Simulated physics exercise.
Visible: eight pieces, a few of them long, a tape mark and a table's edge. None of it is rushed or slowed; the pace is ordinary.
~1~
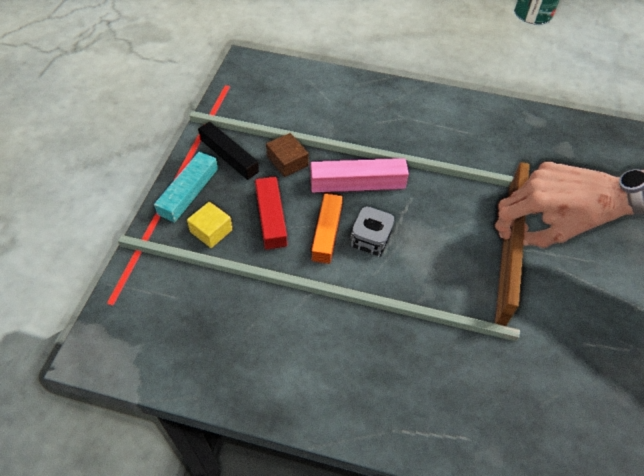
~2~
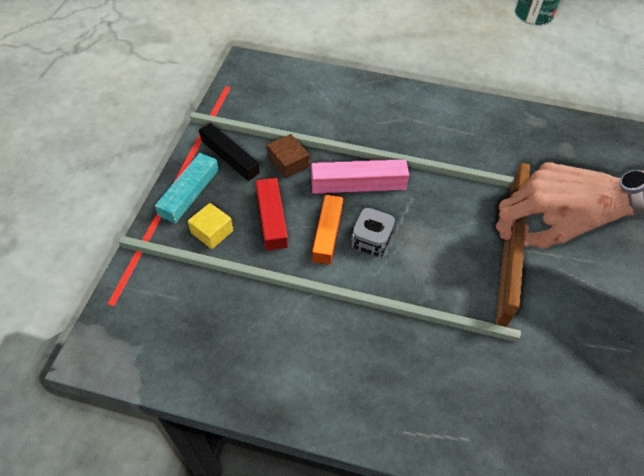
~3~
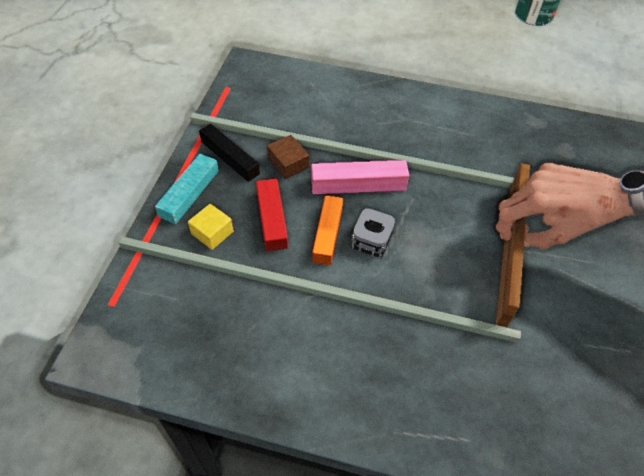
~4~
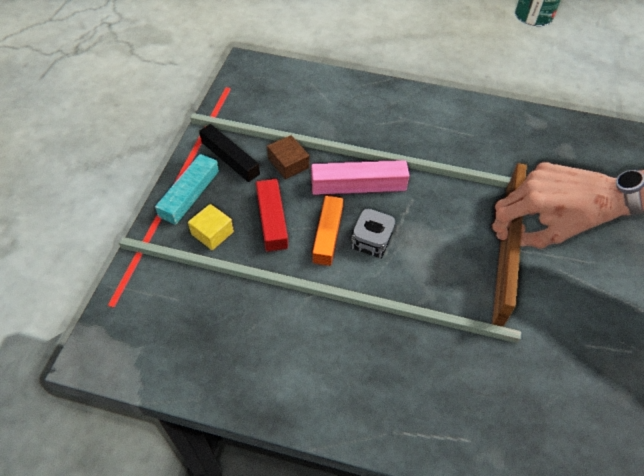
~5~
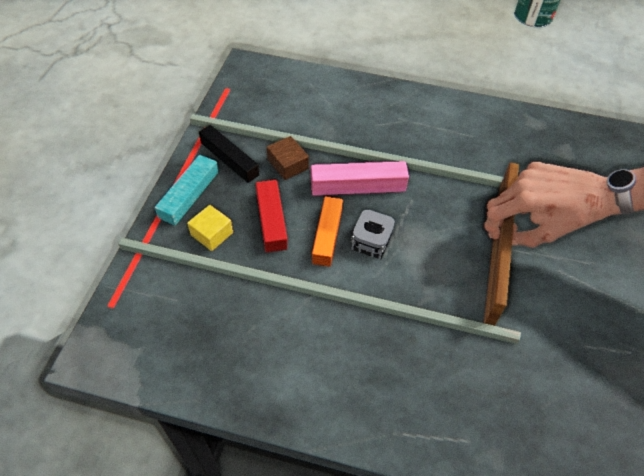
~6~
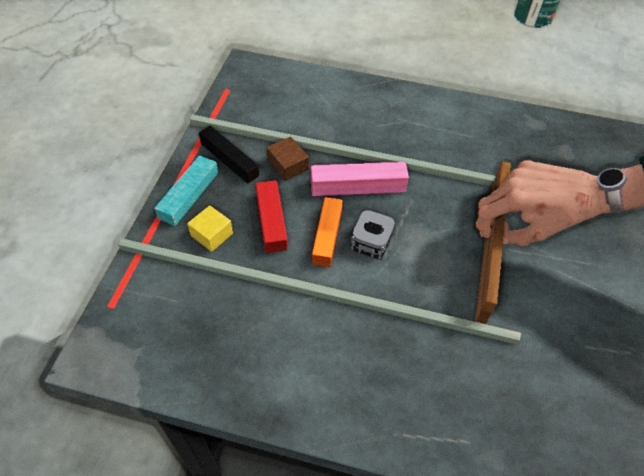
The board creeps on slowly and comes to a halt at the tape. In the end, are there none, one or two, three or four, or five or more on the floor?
I expect at least five of them will drop off.
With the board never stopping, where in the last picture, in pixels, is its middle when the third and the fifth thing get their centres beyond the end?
I'd say close to (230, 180), then close to (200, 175).
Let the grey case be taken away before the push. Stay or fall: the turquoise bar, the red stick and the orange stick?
Result - turquoise bar: Gone; red stick: Gone; orange stick: Up.
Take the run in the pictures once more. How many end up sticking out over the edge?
I'd say 1 of them.
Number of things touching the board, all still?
Looks like 1 of them, all told.
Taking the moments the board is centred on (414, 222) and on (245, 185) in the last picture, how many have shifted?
The count reaches 0 first and 8 second.
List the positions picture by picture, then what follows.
The first frame shows turquoise bar (187, 186); black stick (228, 150); yellow block (210, 225); board (513, 240); tape (177, 180).
The second frame shows black stick (229, 151); grey case (373, 232).
The third frame shows yellow block (211, 227); pink stick (359, 177).
The fourth frame shows turquoise bar (188, 188); red stick (272, 214).
The fifth frame shows black stick (229, 153); brown block (288, 158).
The sixth frame shows turquoise bar (187, 190); black stick (229, 154); yellow block (211, 229); board (494, 239); tape (177, 183).
Soon after, none off yet; turquoise bar at rest near (187, 190); black stick at rest near (229, 154); yellow block at rest near (211, 229).
Then, none off yet; turquoise bar moved a little near (176, 187); black stick moved a little near (208, 146); yellow block moved about its own width near (170, 230).
At rest, the number that fall off is five or more; fallen, pink stick, orange stick, red stick, brown block, yellow block, black stick and turquoise bar.
